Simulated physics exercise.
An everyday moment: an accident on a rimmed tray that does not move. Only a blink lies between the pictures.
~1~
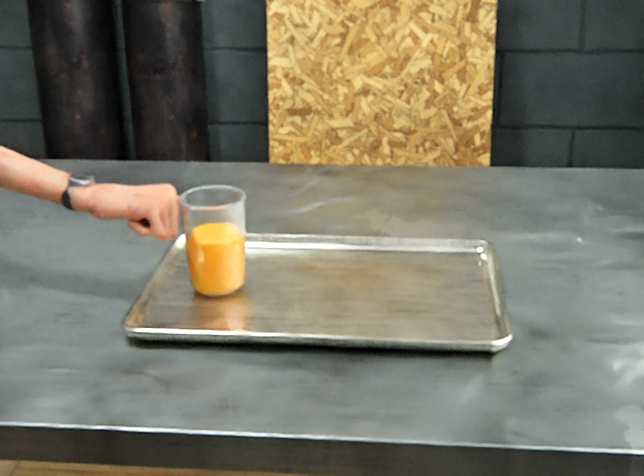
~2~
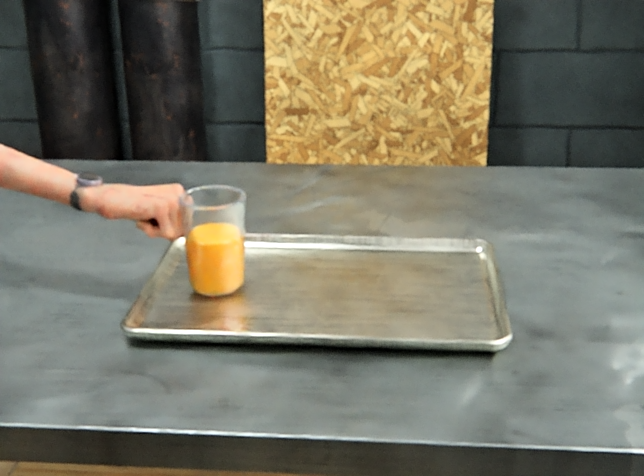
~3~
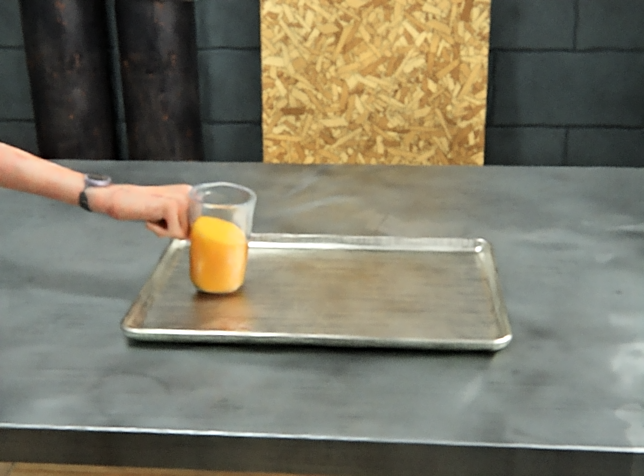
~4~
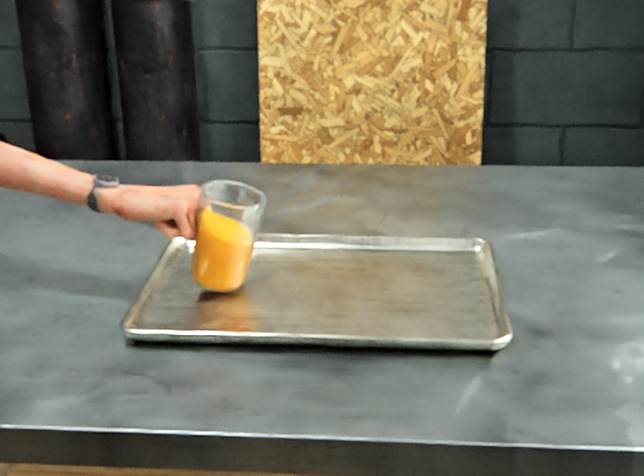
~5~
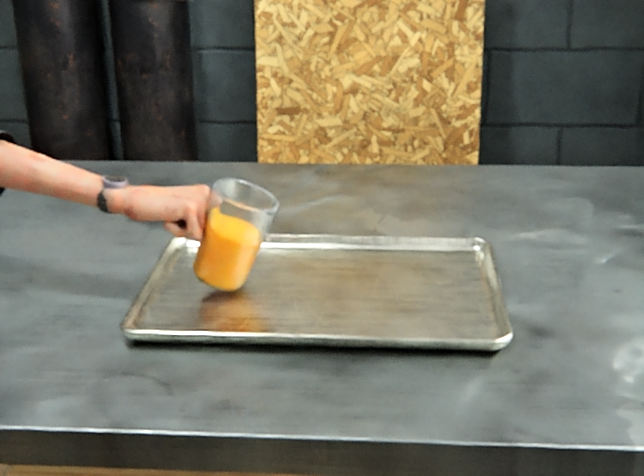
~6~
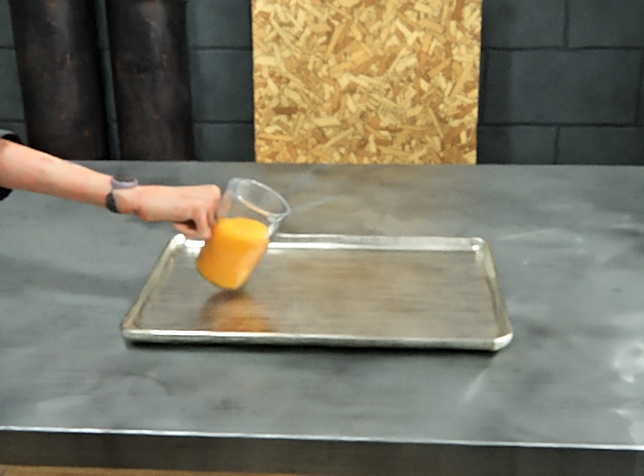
On a dark tabletop, a hand holds a clear container of orange liquid upright over a rimmed metal tray, then tilts it gradually to the right as the liquid inside shifts and the tray stays still.
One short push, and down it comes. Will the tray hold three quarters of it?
As it turns out, more than a quarter leaves the tray.
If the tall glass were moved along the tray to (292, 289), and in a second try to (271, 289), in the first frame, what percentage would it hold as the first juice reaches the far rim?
In turn 70 and 60 in a hundred.
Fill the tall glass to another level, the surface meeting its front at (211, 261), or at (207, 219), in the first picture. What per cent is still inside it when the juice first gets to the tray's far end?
About 50 and 45 per cent.
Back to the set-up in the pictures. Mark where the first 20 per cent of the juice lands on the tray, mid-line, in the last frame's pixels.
Close to (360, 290).
A moment on, the tall glass is falling and 100 per cent is in the glass, 0 on the tray and 0 above or beyond its rim.
Next, the tall glass lies on its side and 68 per cent is in the glass, 19 on the tray and 13 above or beyond its rim.
Then the tall glass lies on its side and 34 per cent is in the glass, 59 on the tray and 7 above or beyond its rim.
Later the tall glass lies on its side and 17 per cent is in the glass, 41 on the tray and 42 above or beyond its rim.
Finally, 59 per cent is held by tray and glass, 41 is off the tray.
